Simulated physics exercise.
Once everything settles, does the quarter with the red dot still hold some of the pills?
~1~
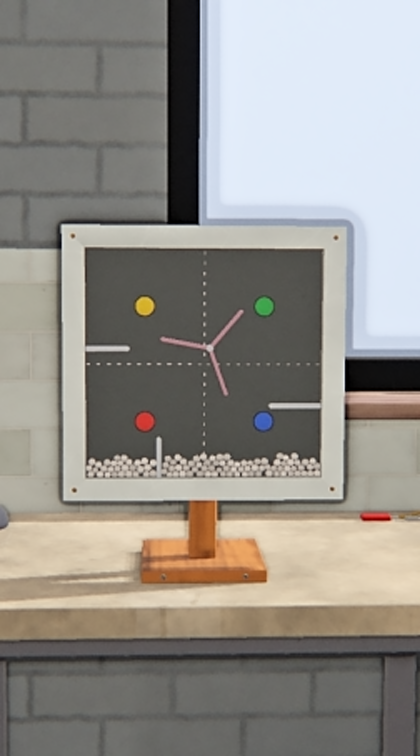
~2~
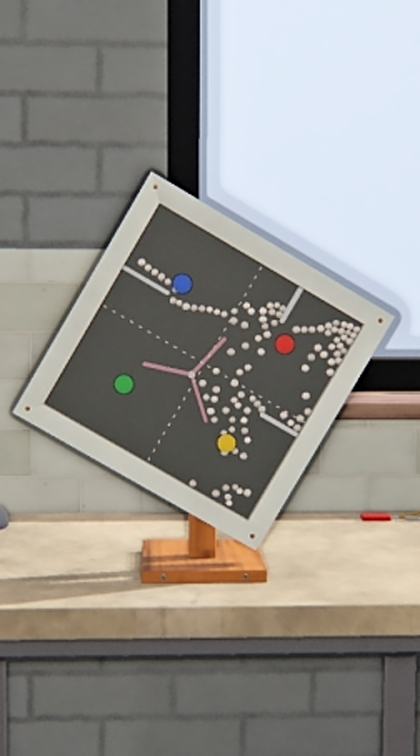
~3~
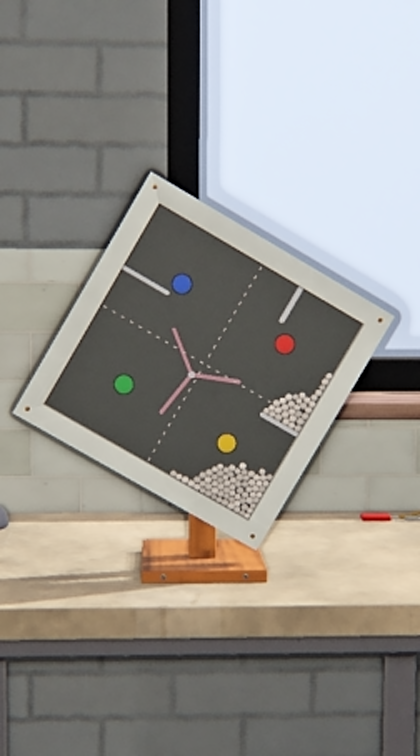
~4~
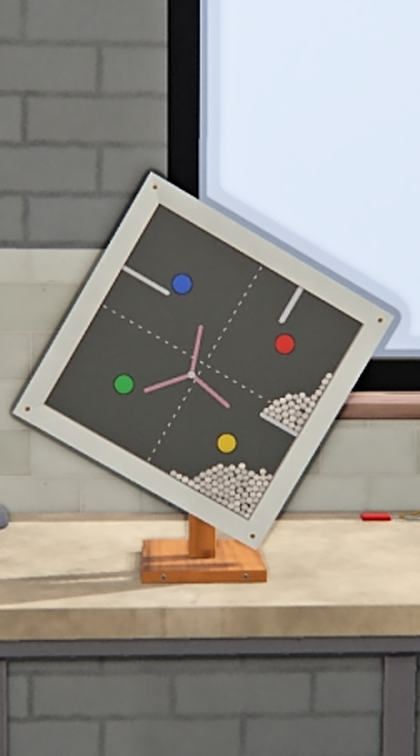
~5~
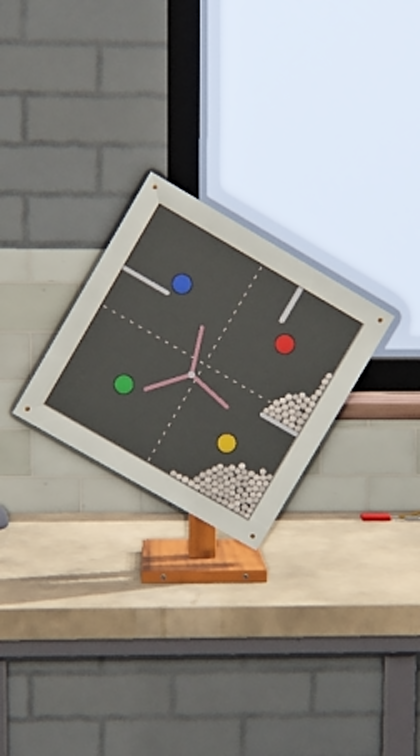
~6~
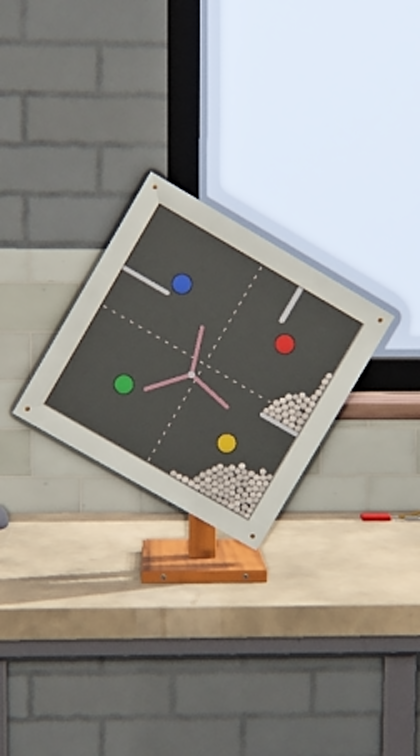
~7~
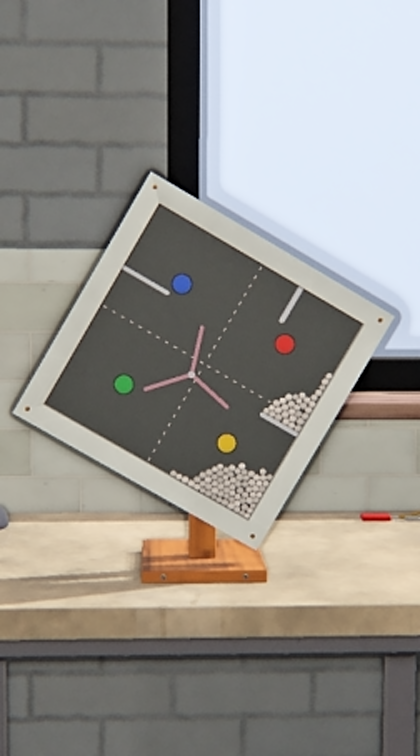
Yes, a smaller share of the pills stays in the red quarter, resting against the right-hand side, while most of them lie in the yellow quarter.
